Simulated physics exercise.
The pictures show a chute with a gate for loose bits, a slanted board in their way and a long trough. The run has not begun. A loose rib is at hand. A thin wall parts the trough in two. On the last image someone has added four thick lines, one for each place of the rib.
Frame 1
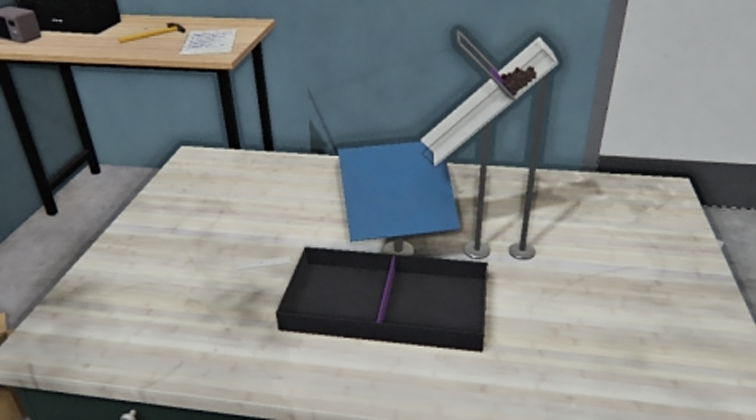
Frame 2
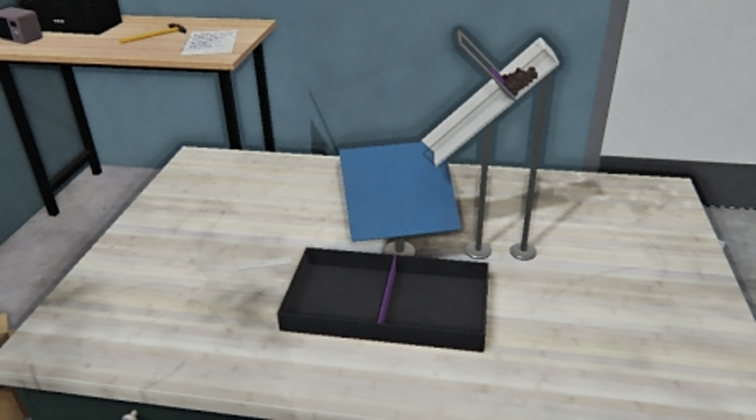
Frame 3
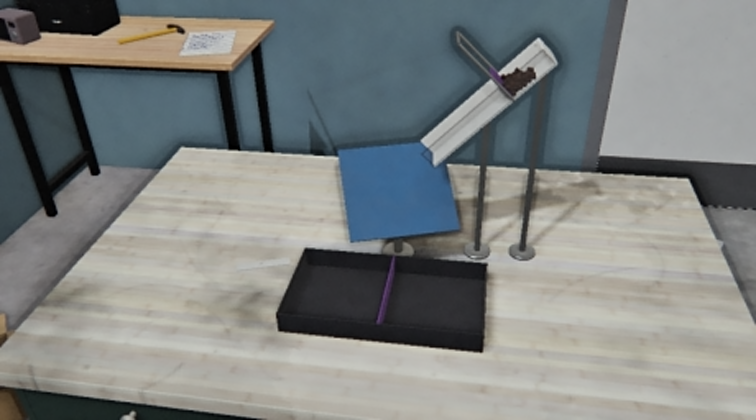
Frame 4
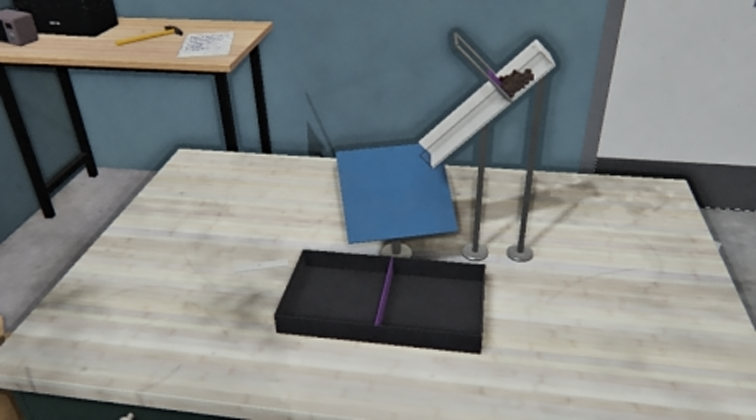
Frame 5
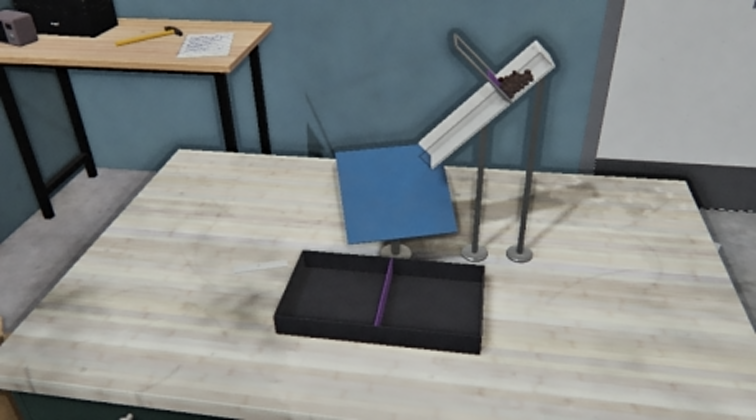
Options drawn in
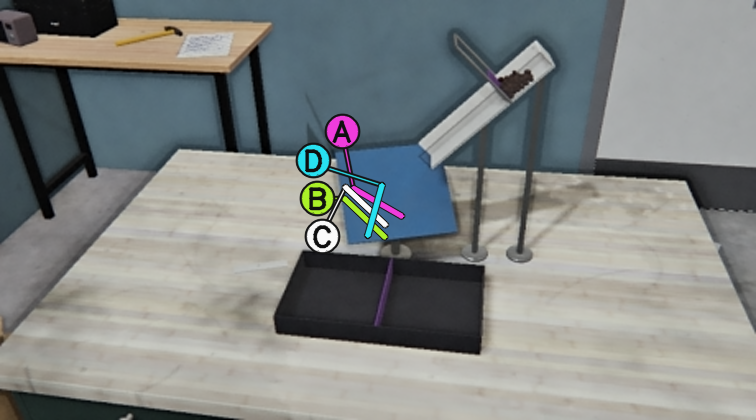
A tilted blue board stands at the centre of a pale wooden table, seen from above and in front, with a desk holding a hammer and paper at the upper left. To its right, a sloping white chute on grey posts holds small brown pieces behind a purple-edged gate, and a black trough with a purple divider sits in front. Nothing moves except the view, which shifts very slightly.
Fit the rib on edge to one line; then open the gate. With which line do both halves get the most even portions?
Line D does it best.
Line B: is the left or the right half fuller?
More lands on the right.
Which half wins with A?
The right half.
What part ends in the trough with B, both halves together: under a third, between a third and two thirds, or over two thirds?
It is over two thirds.
On the marked copy, line A from (353, 188) to (401, 216); line B from (344, 198) to (384, 236); line C from (345, 187) to (385, 224); line D from (382, 185) to (367, 235).
With A, of what is caught, a small part in the left half, most in the right.
With B, of what is caught, a small part in the left half, nearly all in the right.
With C, of what is caught, a small part in the left half, nearly all in the right.
With D, of what is caught, about two thirds in the left half, about a third in the right.
